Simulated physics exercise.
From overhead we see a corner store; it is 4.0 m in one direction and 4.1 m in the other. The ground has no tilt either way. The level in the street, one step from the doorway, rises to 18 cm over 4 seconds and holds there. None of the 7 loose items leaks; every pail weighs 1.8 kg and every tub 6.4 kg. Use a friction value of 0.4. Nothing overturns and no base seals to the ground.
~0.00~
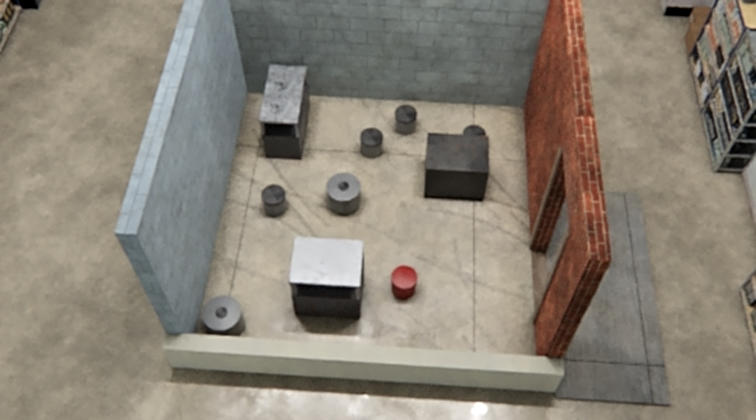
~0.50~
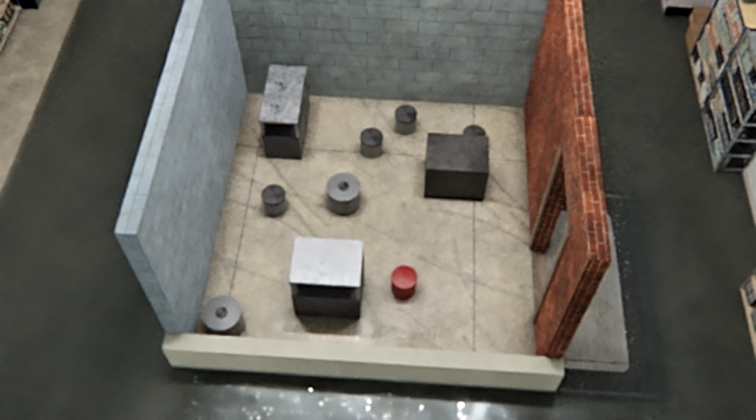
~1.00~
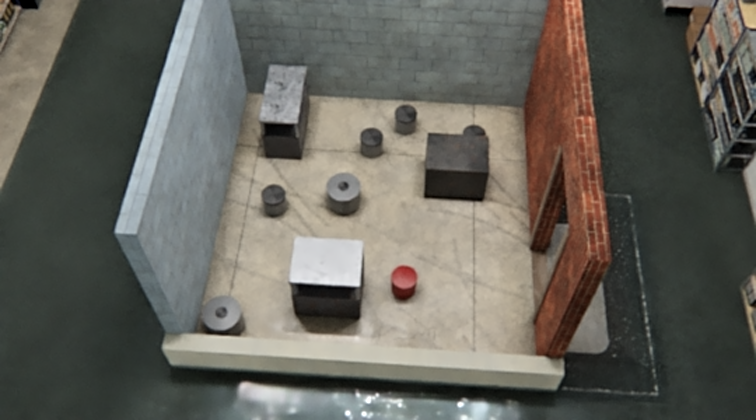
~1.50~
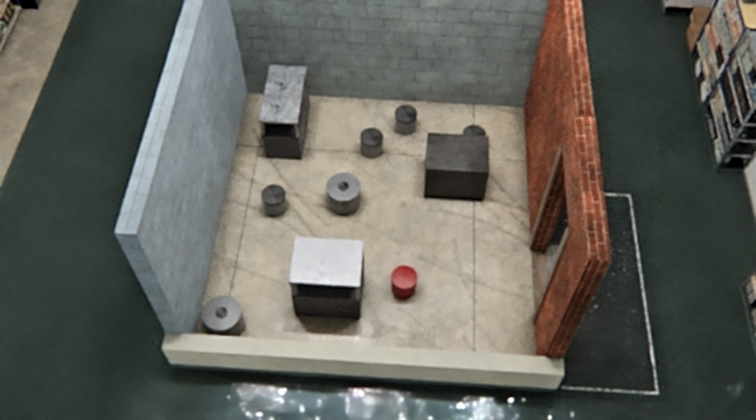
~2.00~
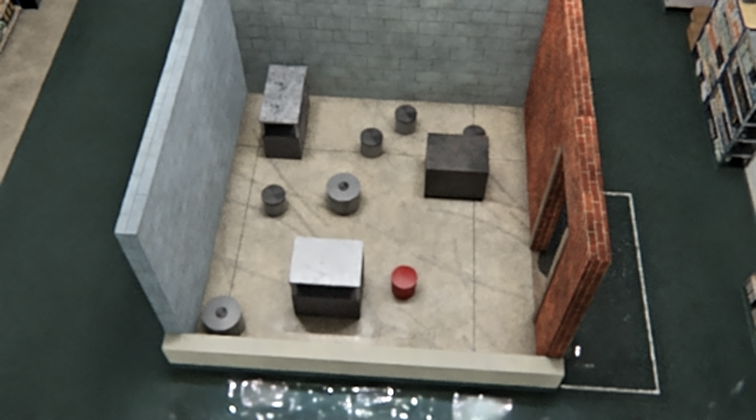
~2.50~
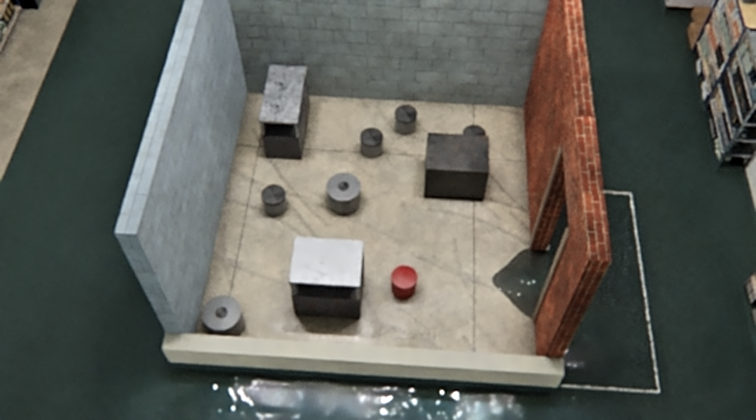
Dark water spreading around a small walled room, then creeping through the right-hand brick doorway as the objects inside stay still.
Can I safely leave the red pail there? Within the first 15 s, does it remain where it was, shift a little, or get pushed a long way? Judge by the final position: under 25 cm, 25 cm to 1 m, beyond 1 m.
It gets pushed a long way.
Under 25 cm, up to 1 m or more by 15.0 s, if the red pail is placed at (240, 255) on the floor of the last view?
Result: It drifts a great deal.
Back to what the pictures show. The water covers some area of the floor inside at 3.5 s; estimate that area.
Near 2.0 m2 in all.
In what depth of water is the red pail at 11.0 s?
8 cm or so.
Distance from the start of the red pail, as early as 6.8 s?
Close to 40 cm.
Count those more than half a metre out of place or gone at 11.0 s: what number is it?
That would be 4.
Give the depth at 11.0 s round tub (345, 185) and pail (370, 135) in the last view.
Roughly 11 and 3 cm.
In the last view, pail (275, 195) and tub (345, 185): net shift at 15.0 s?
200 cm and 150 cm respectively.
After 3.5 s the red pail is near (404, 277), 0.0 m from its start, aground; 0 afloat.
After 6.8 s the red pail is near (377, 263), 0.4 m from its start, afloat; 1 afloat.
After 11.0 s the red pail is near (239, 216), 2.2 m from its start, afloat; 5 afloat.
After 15.0 s the red pail is near (355, 113), 2.6 m from its start, afloat; 7 afloat.
